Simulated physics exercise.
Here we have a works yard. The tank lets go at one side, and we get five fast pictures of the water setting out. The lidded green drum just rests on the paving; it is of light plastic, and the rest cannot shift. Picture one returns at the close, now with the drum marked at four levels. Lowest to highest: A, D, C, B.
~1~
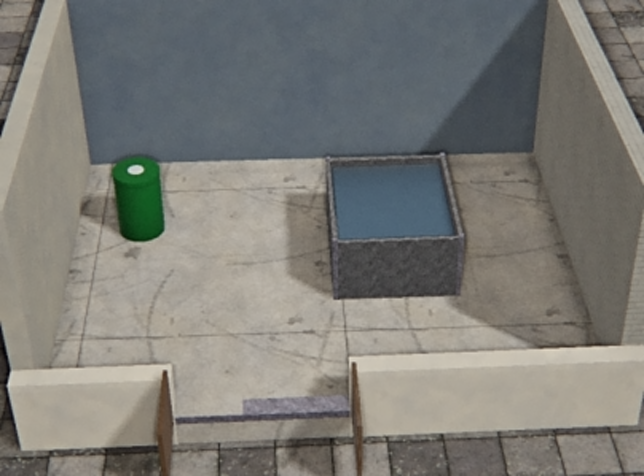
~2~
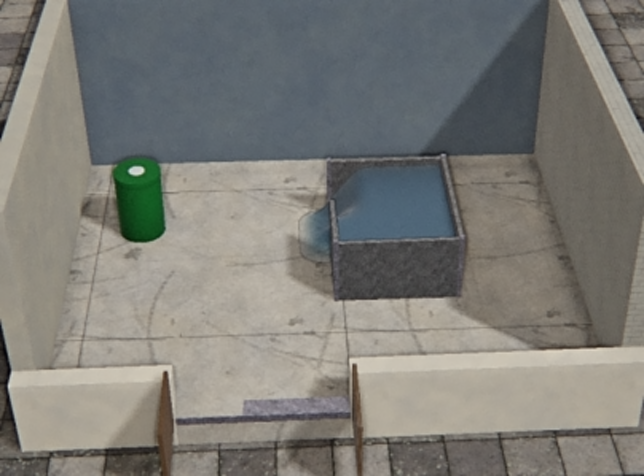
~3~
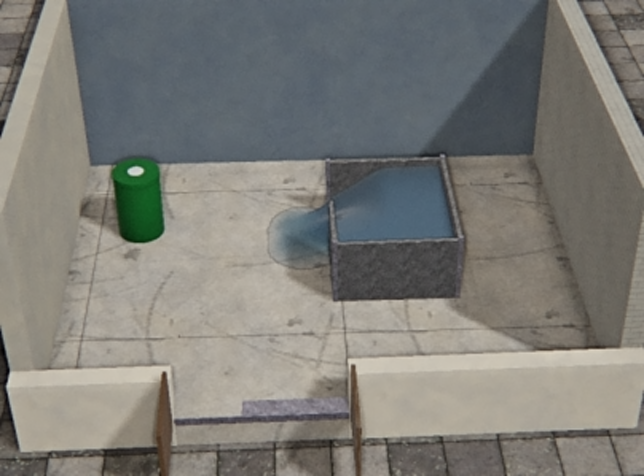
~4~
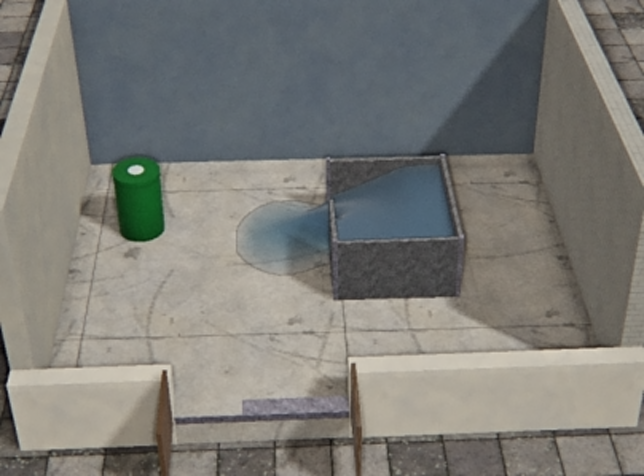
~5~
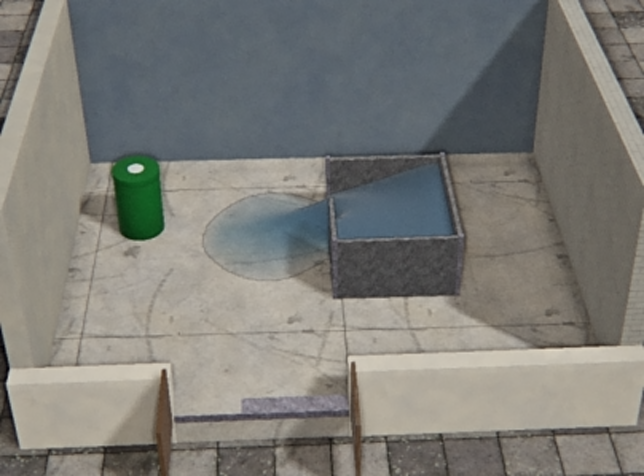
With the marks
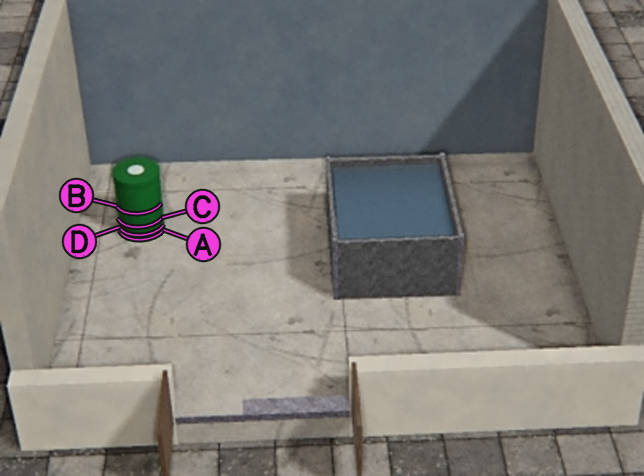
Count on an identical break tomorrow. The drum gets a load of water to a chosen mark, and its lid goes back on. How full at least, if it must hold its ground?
I would pick line B.
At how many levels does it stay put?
One of the four.
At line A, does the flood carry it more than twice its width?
Yes.
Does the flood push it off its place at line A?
Yes, it does.
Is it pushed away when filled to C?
Yes.
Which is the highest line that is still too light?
It is C.
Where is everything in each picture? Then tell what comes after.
Lid of the green drum at (135, 170); tank full, its middle at (391, 202); open gate at (260, 364).
Water covers 1 % of the ground and is seen nearest the drum at (305, 221).
Water covers 3 % of the ground and is seen nearest the drum at (274, 231).
Water covers 5 % of the ground and is seen nearest the drum at (244, 230).
Lid of the green drum at (135, 169); water covers 8 % of the ground and is seen nearest the drum at (213, 230).
On the marked copy, A at (140, 239); B at (137, 213); C at (139, 227); D at (140, 235); from the bottom up A, D, C, B.
If A is chosen, it is pushed about 5 times its own width away.
If B is chosen, it does not move.
If C is chosen, it is pushed about its own width away.
If D is chosen, it is pushed about its own width away.
